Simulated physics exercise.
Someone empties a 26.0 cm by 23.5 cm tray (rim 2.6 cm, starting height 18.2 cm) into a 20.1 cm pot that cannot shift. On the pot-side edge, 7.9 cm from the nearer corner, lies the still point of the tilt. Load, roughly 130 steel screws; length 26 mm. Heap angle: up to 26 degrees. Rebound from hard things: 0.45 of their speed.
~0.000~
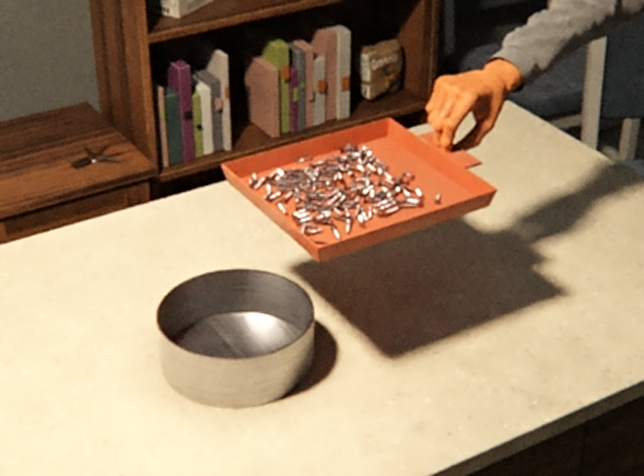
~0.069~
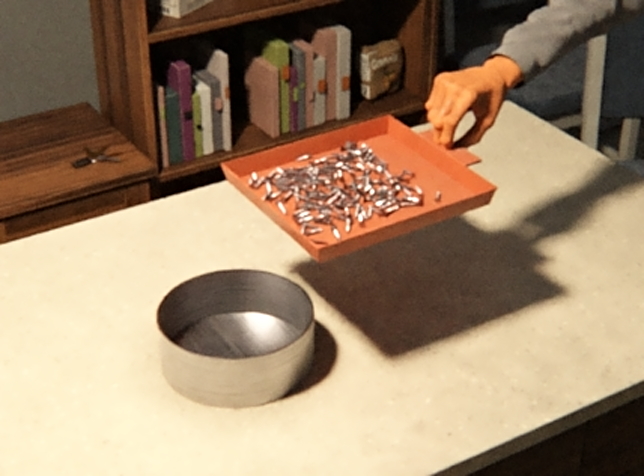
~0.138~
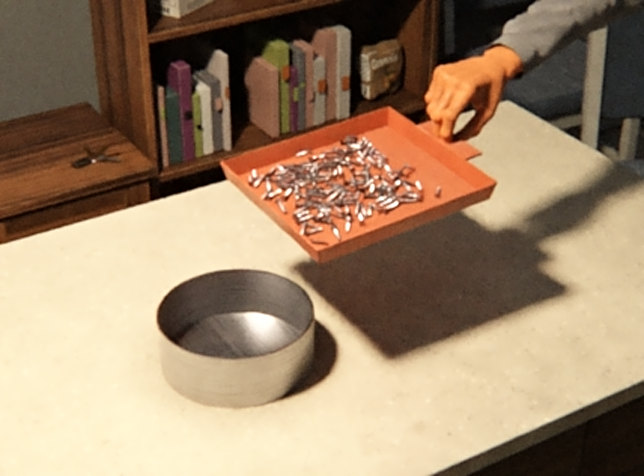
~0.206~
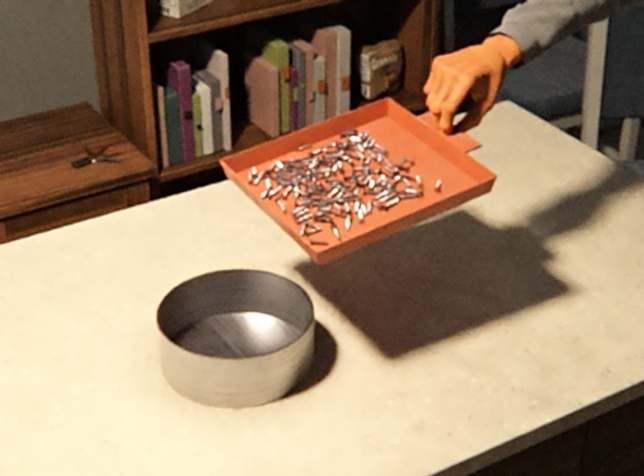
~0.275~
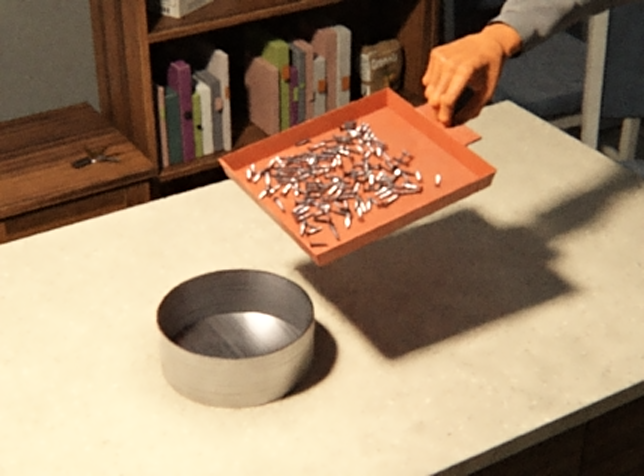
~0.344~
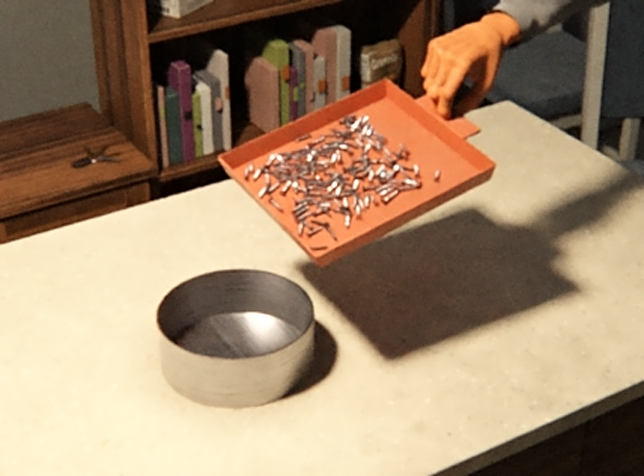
An orange-gloved hand held an orange tray of small metal pieces above a pale table, near a round metal pot, and slowly raised the handle side so the tray tilted slightly toward the pot.
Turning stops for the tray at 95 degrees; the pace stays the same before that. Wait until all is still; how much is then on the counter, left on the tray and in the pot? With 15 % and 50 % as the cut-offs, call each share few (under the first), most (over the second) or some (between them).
My estimate: Counter: Some, tray: Few, pot: Most.
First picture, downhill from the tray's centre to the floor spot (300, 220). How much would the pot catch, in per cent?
Roughly 85 % of the pieces.
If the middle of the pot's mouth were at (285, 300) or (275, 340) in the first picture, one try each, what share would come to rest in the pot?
Estimates: 95 % and 100 %, in that order.
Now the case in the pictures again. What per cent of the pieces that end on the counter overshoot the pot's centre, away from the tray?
Roughly 20 percent of the spill.
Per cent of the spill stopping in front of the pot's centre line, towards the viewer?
Roughly 100 per cent.
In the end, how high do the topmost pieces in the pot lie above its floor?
I'd say near 2.0 centimetres.
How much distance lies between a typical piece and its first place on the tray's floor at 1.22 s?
Around 11 centimetres.
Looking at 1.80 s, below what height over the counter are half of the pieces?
Roughly 20 centimetres.
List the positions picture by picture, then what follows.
The first frame shows tray tilt 0 degrees, front corners at (320, 244) and (491, 189); middle of the pieces at (335, 189); pot at (235, 311).
The second frame shows tray tilt 1 degrees, front corners at (320, 244) and (491, 187); middle of the pieces at (335, 188).
The third frame shows tray tilt 3 degrees, front corners at (319, 246) and (491, 181), lowest corner left front; middle of the pieces at (335, 185).
The fourth frame shows tray tilt 6 degrees, front corners at (319, 248) and (491, 175), lowest corner left front; middle of the pieces at (335, 181).
The fifth frame shows tray tilt 9 degrees, front corners at (318, 250) and (490, 169), lowest corner left front; middle of the pieces at (334, 177).
The sixth frame shows tray tilt 12 degrees, front corners at (318, 252) and (490, 164), lowest corner left front; middle of the pieces at (334, 173); pot at (235, 311). The tray's pace is about 45 degrees a second.
Then, at 1.22 s, tilt 51 degrees; the tray holds 100 %, the pot 0 %.
After 1.80 s, tilt 76 degrees; the tray holds 95 %, the pot 5 %.
Then, at 2.44 s, tilt 95 degrees; the tray holds 5 %, the pot 65 %.
By 3.5 s all is still; counter 30 %, tray 0 %, pot 65 %.
